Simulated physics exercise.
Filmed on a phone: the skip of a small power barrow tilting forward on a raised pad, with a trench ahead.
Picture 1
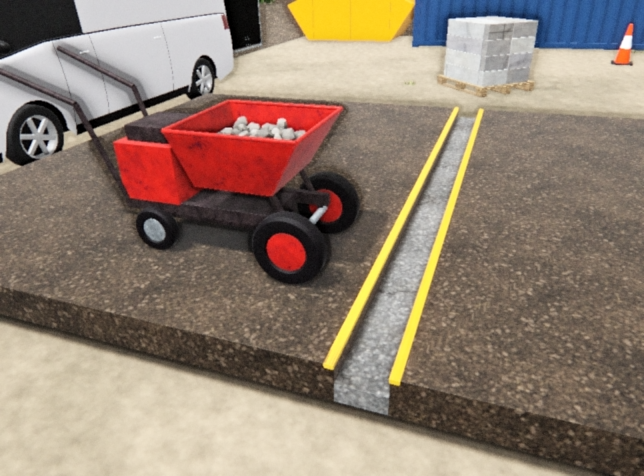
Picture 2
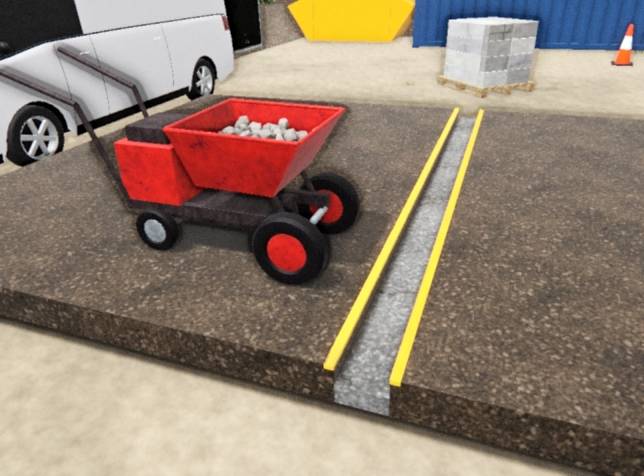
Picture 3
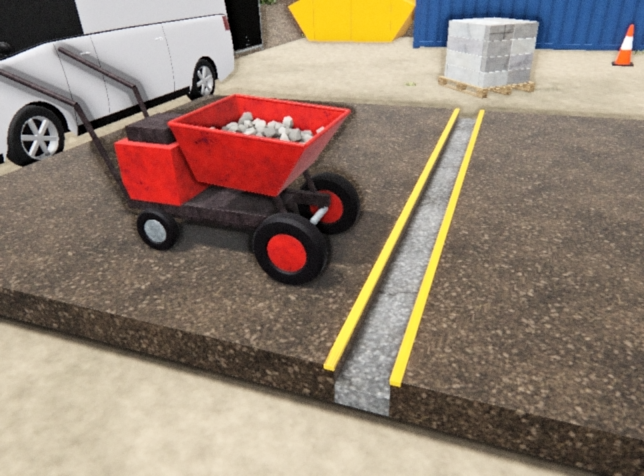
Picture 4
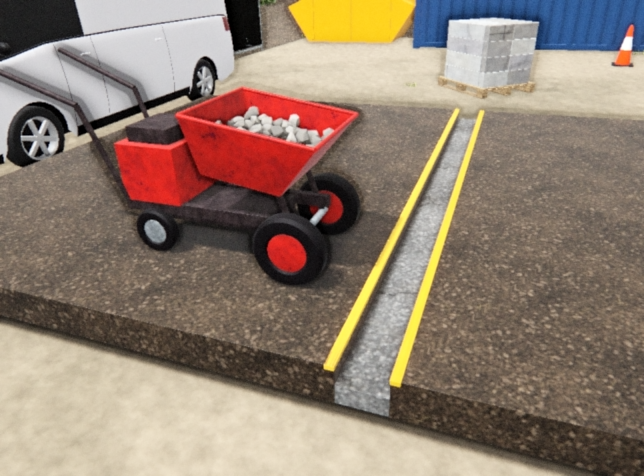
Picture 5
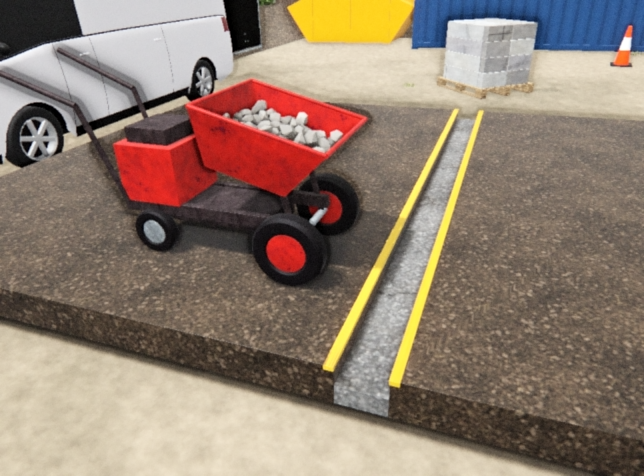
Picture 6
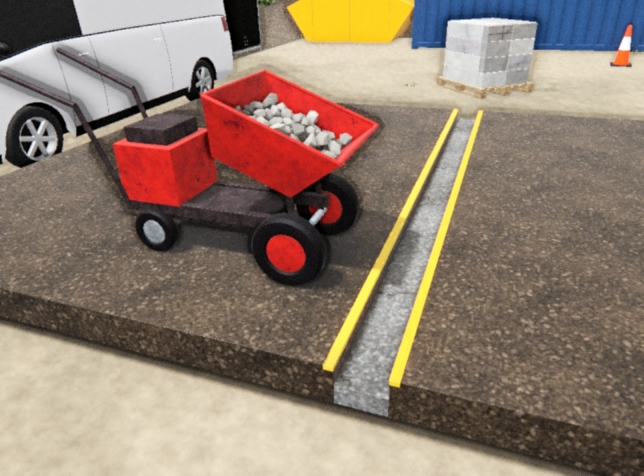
In this clip, a small red barrow loaded with broken stones stands on a raised dark pad beside a narrow, yellow-edged trench, and its skip gradually tilts forward to the right while the wheels stay still.
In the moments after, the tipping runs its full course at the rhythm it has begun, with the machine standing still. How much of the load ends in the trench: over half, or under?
The trench takes under half.
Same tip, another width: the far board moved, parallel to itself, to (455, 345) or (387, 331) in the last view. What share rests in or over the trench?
Roughly 80 per cent, and 10 per cent.
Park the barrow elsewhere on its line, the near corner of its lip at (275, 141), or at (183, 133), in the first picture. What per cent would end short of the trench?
Near 0 % and 70 %.
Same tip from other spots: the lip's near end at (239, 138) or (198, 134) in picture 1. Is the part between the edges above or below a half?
One: Above a half. Two: Below a half.
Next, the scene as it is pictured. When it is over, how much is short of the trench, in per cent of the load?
Roughly 0 in a hundred.
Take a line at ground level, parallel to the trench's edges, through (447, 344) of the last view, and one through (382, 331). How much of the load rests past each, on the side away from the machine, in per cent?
About 40 and 80 per cent.
Soon, skip tipped steeply; all in the skip.
A while on, skip tipped right over; most in the skip; a stray few in or heaped over the trench; a small part beyond it; a small part falling.
Towards the end, skip tipped right over; about a quarter in the skip; a small part in or heaped over the trench; about two thirds beyond it.
Finally, skip tipped right over; a stray few in the skip; about a third in or heaped over the trench; about two thirds beyond it.
